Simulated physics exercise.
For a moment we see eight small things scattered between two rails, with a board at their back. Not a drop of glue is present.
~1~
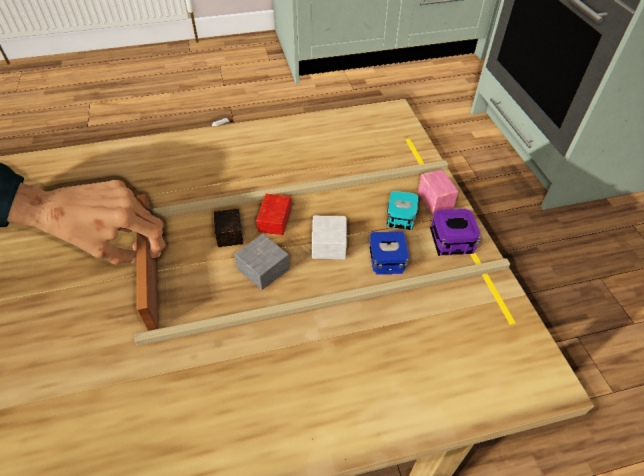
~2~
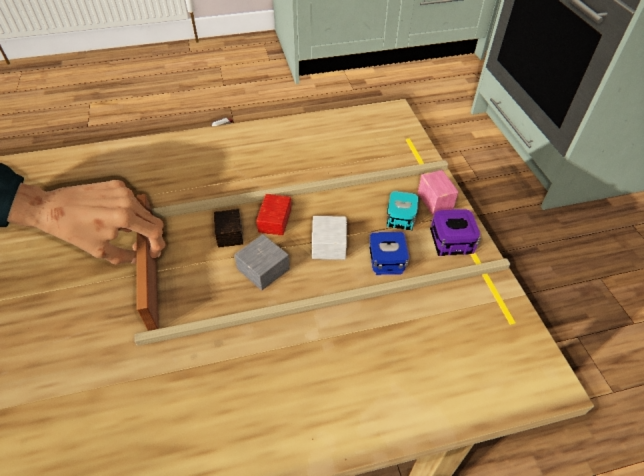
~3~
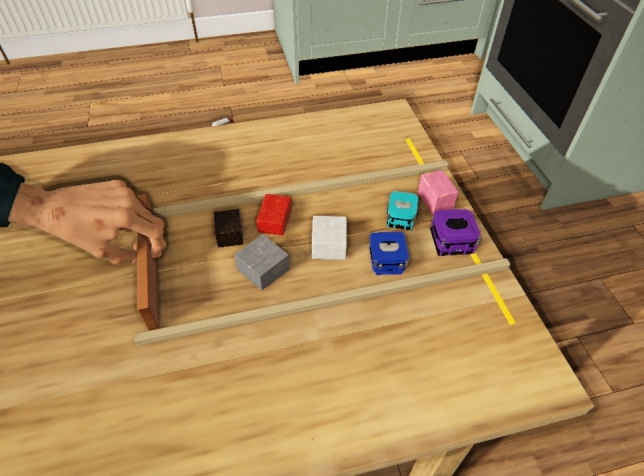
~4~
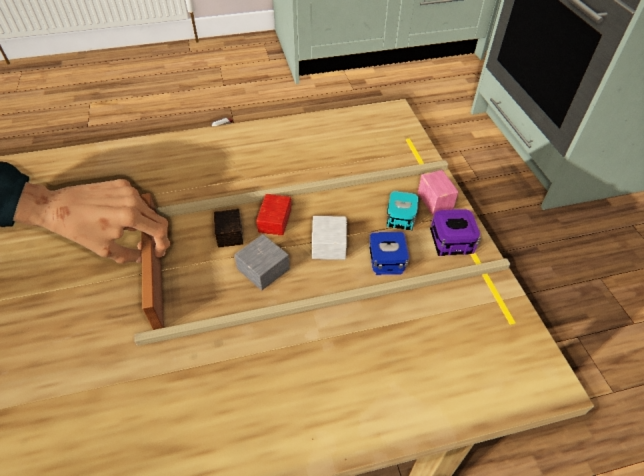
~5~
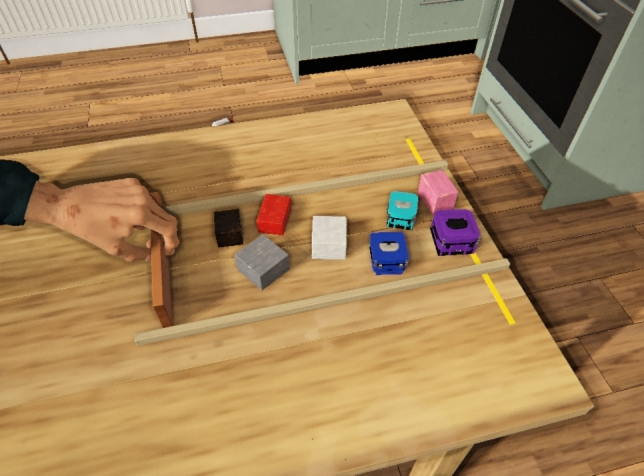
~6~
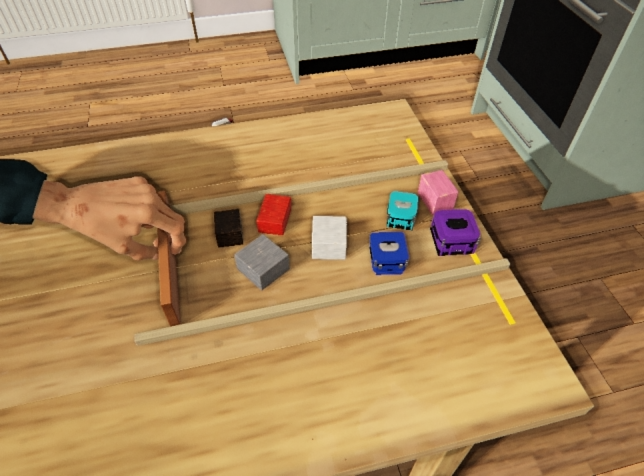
On a wooden tabletop, a hand sliding an upright brown board slowly rightward between two rails, the small coloured blocks and cases ahead staying still.
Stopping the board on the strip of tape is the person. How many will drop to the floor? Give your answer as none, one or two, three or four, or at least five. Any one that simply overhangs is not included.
The count is at least five.
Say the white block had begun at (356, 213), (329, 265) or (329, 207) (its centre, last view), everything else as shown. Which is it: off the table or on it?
Well, the white block does not stay; it does not stay; it does not stay.
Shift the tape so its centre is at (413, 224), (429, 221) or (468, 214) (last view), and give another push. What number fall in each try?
2, 3, 8.
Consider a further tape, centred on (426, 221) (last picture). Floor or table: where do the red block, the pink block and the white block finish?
Taking them in turn, the red block does not drop, the pink block tips off, the white block does not drop.
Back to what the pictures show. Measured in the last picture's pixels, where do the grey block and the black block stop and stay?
Answer: First (486, 231), after that (453, 188).
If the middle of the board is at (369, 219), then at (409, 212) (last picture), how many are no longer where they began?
At the first spot the count is 8, and at the second it is 8.
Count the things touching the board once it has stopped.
It's touching 2 at the end.
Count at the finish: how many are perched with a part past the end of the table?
That'd be 1.
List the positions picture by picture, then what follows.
The first picture shows pink block (437, 192); purple case (454, 232); turquoise case (402, 211); board (147, 259); tape (452, 216).
The second picture shows purple case (454, 232); blue case (388, 253).
The third picture shows turquoise case (402, 211); black block (229, 228).
The fourth picture shows pink block (437, 192); board (152, 258).
The fifth picture shows purple case (454, 232); red block (275, 215).
The sixth picture shows pink block (437, 192); purple case (454, 232); turquoise case (402, 211); board (168, 255); tape (452, 216).
Soon after, none off yet; pink block at rest near (437, 192); purple case at rest near (454, 232); turquoise case at rest near (402, 211).
In the end, the number that fall off is five or more; gone, red block, white block, blue case, turquoise case, purple case and pink block.
